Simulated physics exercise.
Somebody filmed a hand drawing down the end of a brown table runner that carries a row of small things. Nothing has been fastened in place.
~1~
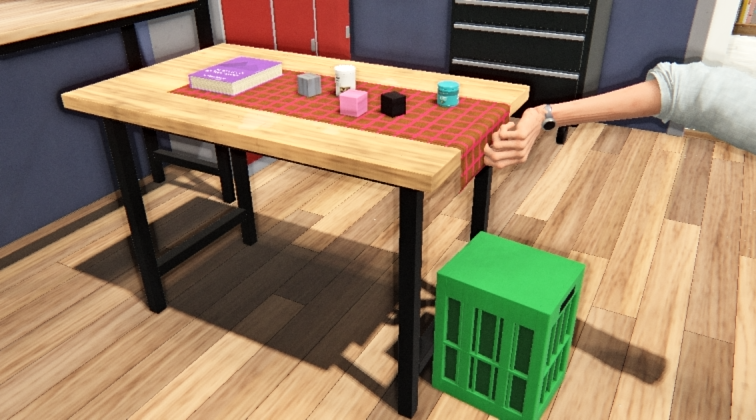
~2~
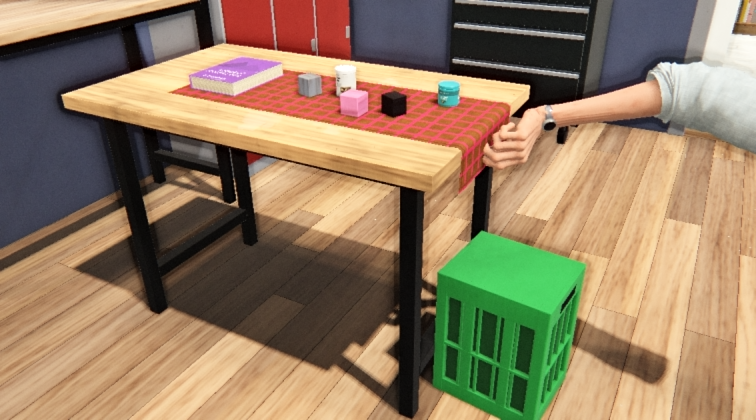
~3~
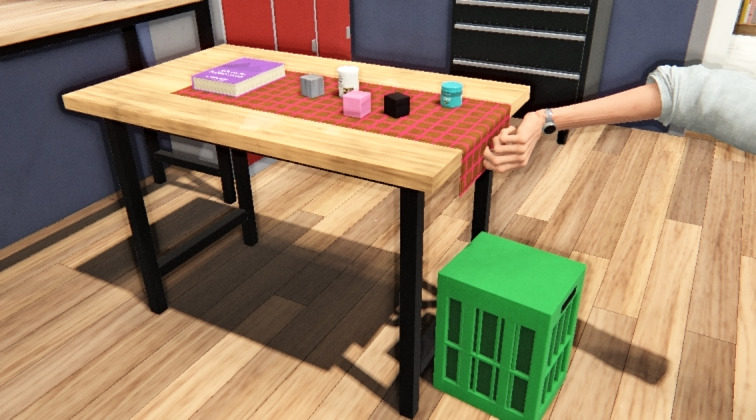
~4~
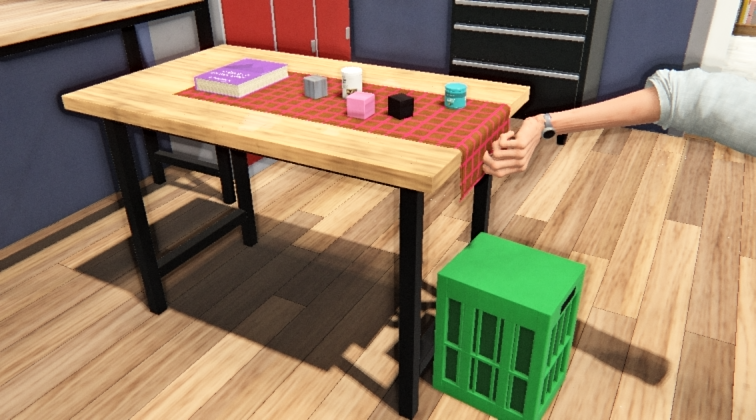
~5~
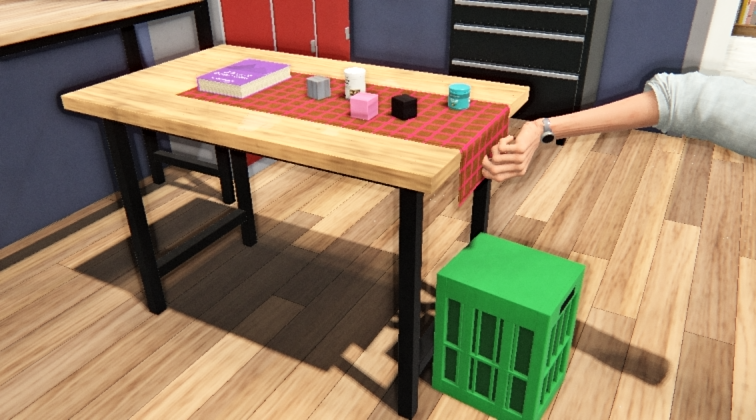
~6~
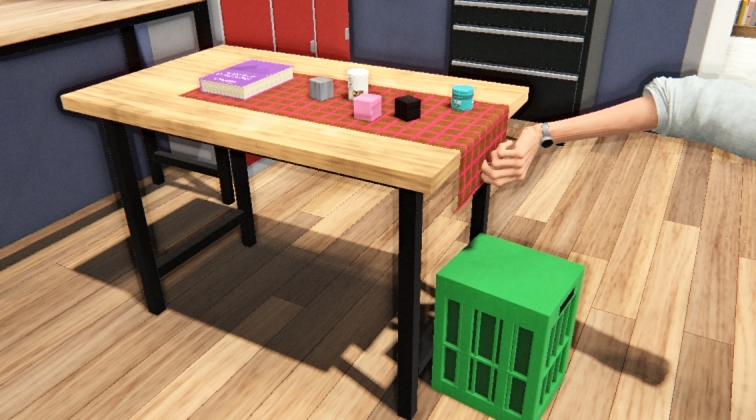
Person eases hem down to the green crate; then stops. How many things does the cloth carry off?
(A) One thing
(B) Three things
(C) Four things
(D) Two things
(D) Two things.
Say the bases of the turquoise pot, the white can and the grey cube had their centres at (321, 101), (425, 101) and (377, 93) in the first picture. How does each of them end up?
Turquoise pot stays, white can gone, grey cube stays.
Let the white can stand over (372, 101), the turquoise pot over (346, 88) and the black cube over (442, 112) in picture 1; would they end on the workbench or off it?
White can - stays aboard. Turquoise pot - stays aboard. Black cube - leaves the top.
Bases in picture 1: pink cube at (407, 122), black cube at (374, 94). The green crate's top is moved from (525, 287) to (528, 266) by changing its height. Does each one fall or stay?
In the end the pink cube is no longer on top and the black cube is still on top.
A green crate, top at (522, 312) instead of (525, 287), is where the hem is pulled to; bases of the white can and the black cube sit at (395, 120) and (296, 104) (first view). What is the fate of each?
The white can is lost; the black cube stays aboard.
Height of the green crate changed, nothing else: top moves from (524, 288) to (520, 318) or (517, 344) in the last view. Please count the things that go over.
We'd see 3, then 4.
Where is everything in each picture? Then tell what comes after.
Hem (459, 193); turquoise pot (449, 84); black cube (393, 95); pink cube (353, 93); white can (345, 68); grey cube (309, 76); top of the crate (525, 287), in the first picture.
Hem (458, 194); turquoise pot (449, 84), in the second picture.
Hem (460, 197); black cube (397, 95), in the third picture.
Hem (459, 202); pink cube (361, 95); top of the crate (525, 287), in the fourth picture.
Hem (459, 207); white can (355, 70), in the fifth picture.
Hem (456, 211); turquoise pot (463, 88); black cube (408, 98); pink cube (367, 97); white can (358, 71); grey cube (321, 79), in the sixth picture.
Early on, hem near (482, 205); all still up.
Midway, hem near (481, 239); turquoise pot gone.
Near the end, hem on the crate; turquoise pot and black cube gone.
Finally, hem on the crate; turquoise pot and black cube gone. The workbench loses two.
